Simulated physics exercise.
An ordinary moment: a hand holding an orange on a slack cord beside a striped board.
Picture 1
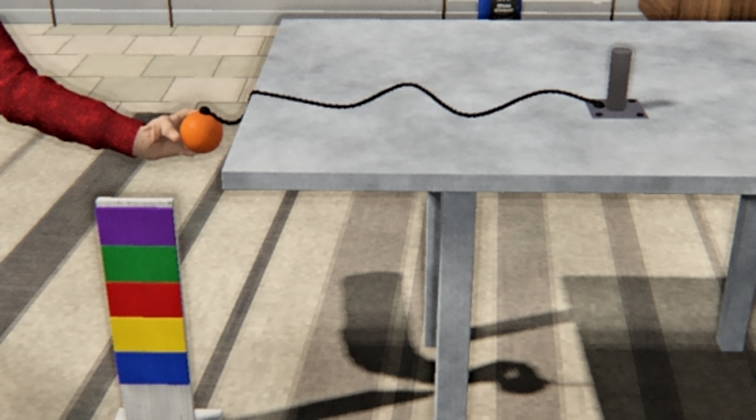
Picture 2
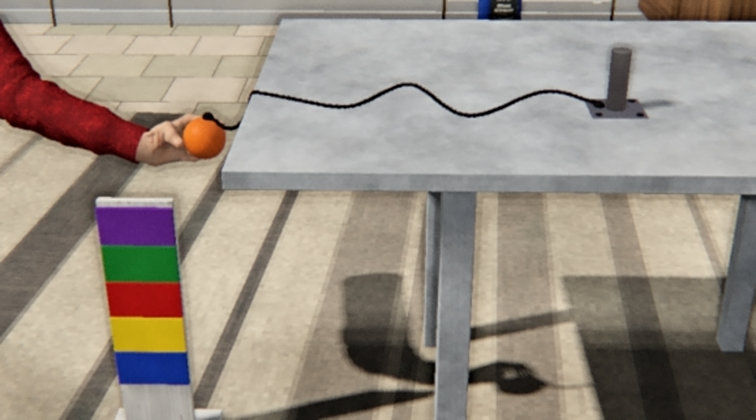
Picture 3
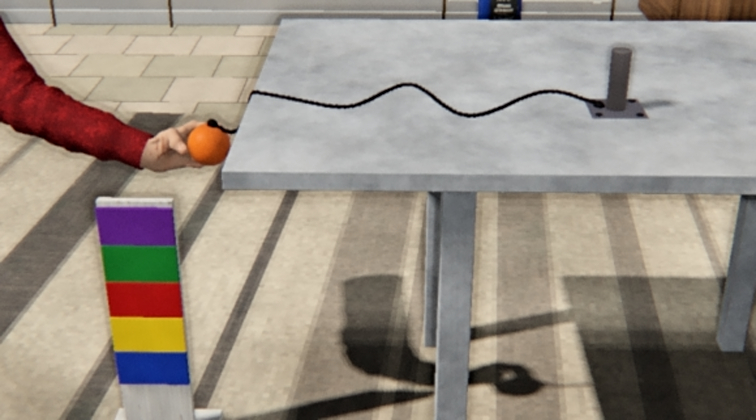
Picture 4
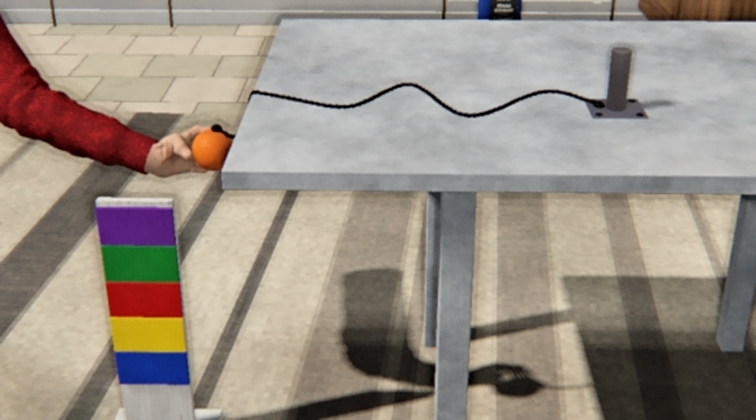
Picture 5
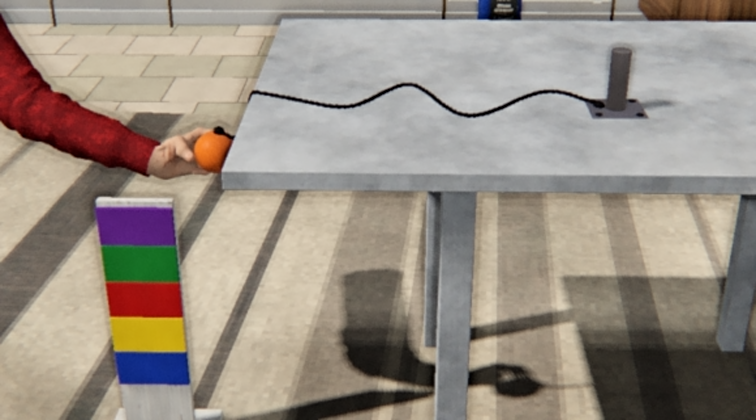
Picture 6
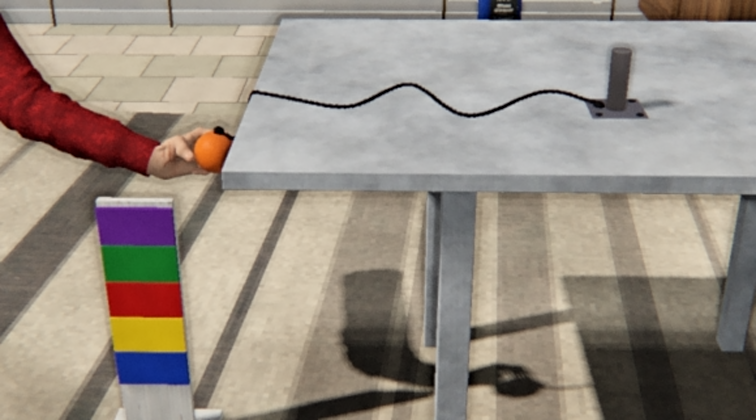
A hand holding an orange ball on a slack cord shifts slightly right and down, then stays still.
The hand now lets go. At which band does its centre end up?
Its middle rests at the red band.
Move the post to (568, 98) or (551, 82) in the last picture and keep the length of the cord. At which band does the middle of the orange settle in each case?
Taking them in turn: Yellow; yellow.
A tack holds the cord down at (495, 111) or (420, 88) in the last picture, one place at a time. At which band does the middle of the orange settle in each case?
One after the other, green; purple.
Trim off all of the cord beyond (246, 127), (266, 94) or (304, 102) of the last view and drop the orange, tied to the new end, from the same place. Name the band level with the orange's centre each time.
One after the other, green; purple; none, it hangs higher.
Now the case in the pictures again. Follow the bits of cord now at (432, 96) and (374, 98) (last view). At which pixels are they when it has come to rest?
The first at (351, 98), the second at (256, 95).
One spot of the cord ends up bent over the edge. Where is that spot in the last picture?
At (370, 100), roughly.
A little later, orange near (271, 275); level with green.
Next, orange near (269, 306); level with red.
When it is over, orange near (257, 304); level with red. The red one.
